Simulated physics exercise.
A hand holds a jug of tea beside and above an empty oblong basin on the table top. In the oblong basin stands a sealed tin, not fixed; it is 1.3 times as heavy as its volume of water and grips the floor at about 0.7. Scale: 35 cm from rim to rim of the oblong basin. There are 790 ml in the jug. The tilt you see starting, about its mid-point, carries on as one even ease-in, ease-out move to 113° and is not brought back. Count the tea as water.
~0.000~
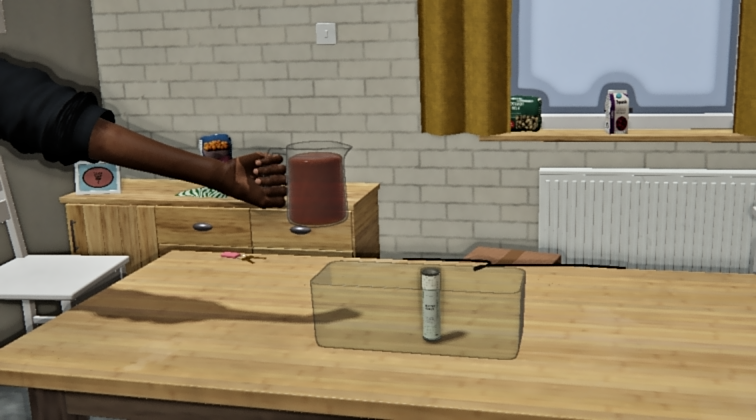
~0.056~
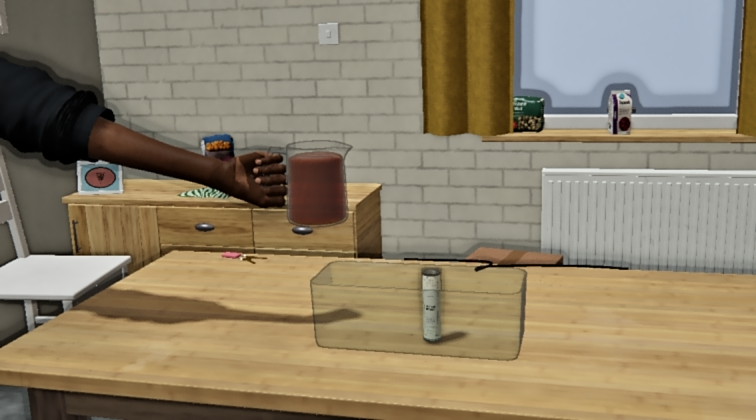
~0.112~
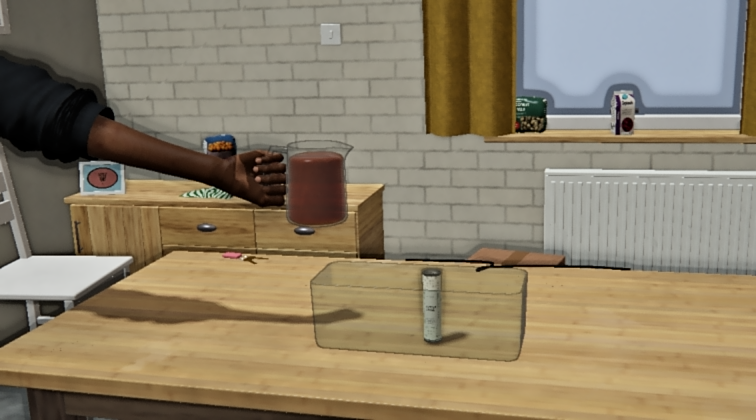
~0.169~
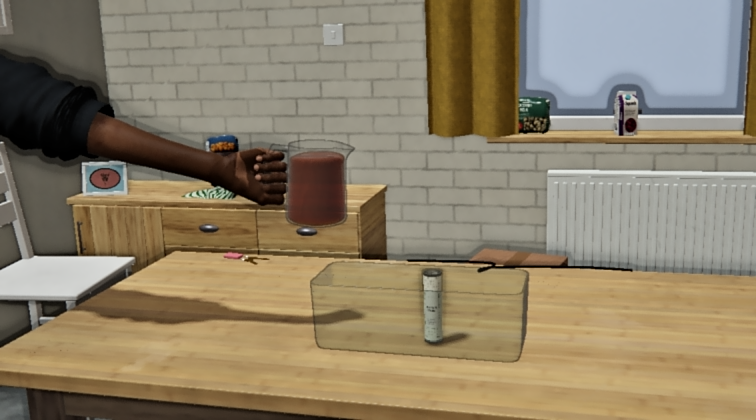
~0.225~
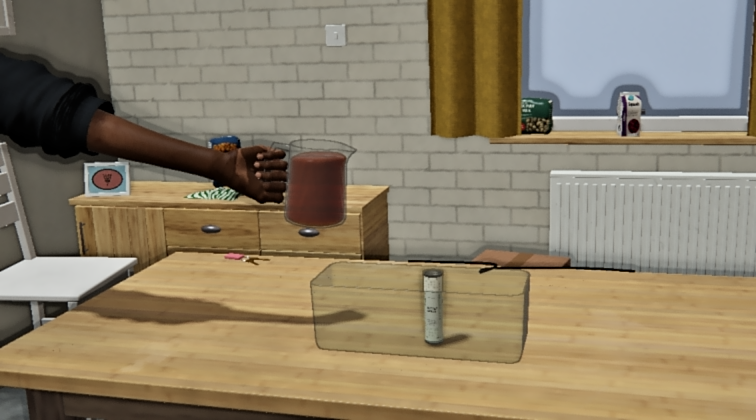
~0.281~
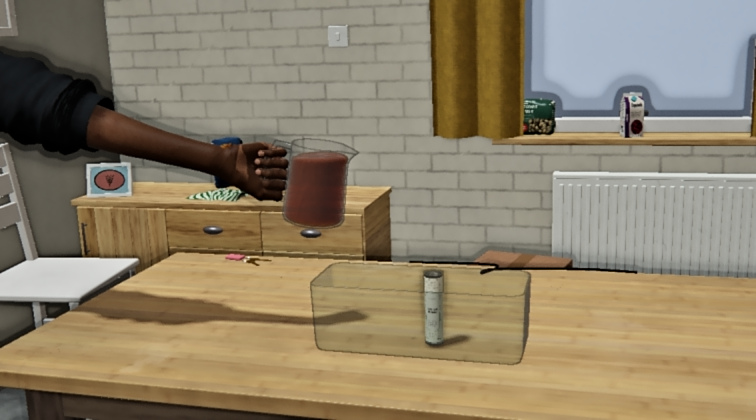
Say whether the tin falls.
It keeps standing.
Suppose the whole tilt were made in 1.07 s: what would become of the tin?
Then it keeps standing.
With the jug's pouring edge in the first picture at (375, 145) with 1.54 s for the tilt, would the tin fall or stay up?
Then it goes over.
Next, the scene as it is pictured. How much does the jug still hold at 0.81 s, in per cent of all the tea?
About 86 per cent.
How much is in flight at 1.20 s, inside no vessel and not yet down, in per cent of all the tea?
Near 20 in a hundred.
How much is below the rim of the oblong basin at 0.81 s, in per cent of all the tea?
Some 3 per cent.
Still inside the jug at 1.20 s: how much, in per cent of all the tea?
About 34 per cent.
Then, 0.81 s in, the tilt is 61° and 87 per cent is still to pour; the tin stands where it began.
Then, 1.20 s in, the tilt is 100° and 34 per cent is still to pour; the tin stands where it began.
Then, 1.60 s in, the tilt is 113° and 2 per cent is still to pour; the tin stands where it began.
Then, 2.04 s in, the tilt is 113° and 0 per cent is still to pour; the tin stands where it began.
Finally, the tin stands where it began.
